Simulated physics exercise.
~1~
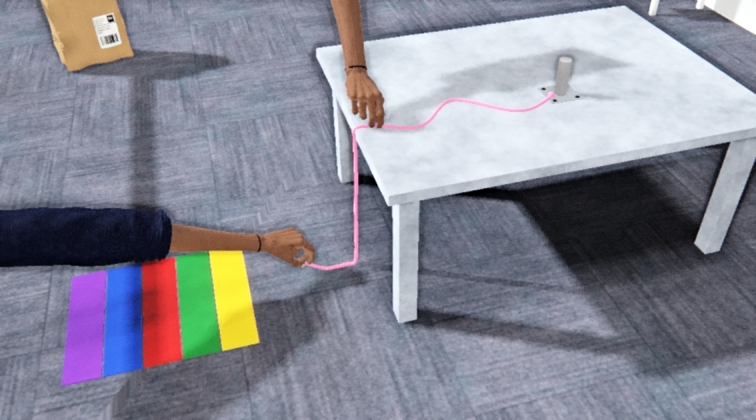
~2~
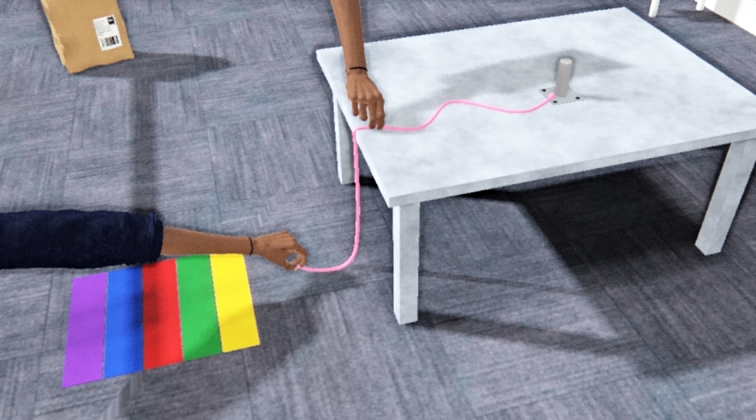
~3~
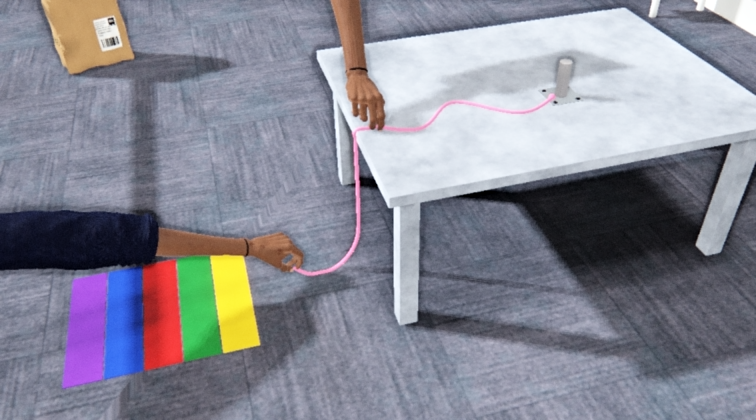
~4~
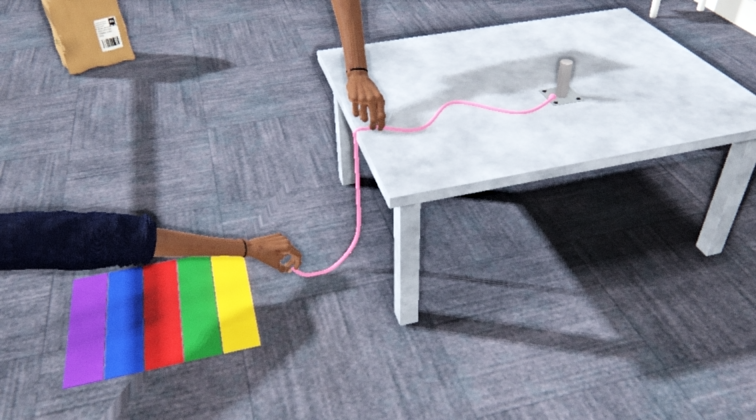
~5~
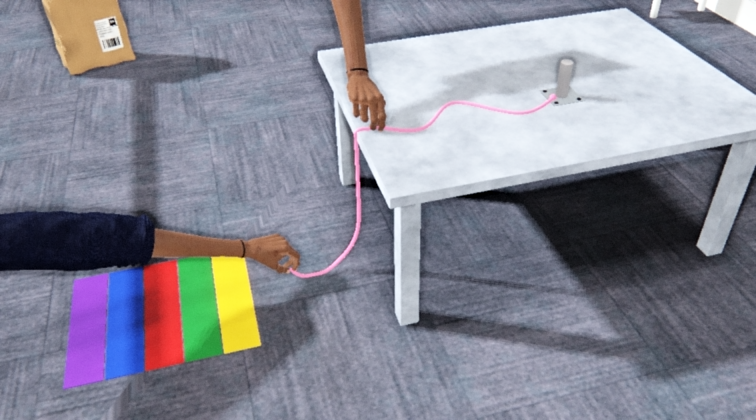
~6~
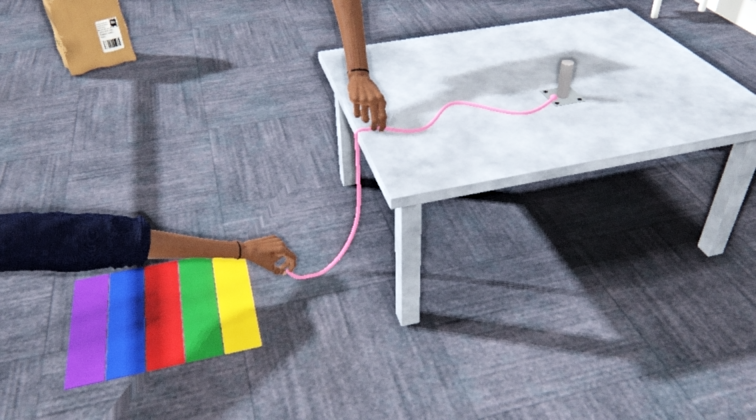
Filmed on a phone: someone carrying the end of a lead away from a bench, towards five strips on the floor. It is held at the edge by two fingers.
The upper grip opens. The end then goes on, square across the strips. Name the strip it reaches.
The red strip.
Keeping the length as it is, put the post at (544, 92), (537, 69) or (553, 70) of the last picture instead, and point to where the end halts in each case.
Going through them in sequence: (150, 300), (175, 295) and finally (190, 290).
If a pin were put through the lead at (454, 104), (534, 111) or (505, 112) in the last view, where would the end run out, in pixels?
Near (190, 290), then (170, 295), then (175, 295).
Early on, end near (228, 283); over yellow.
Midway, end near (187, 291); over green.
At the end of the slack, end near (163, 296); over red. Over red.
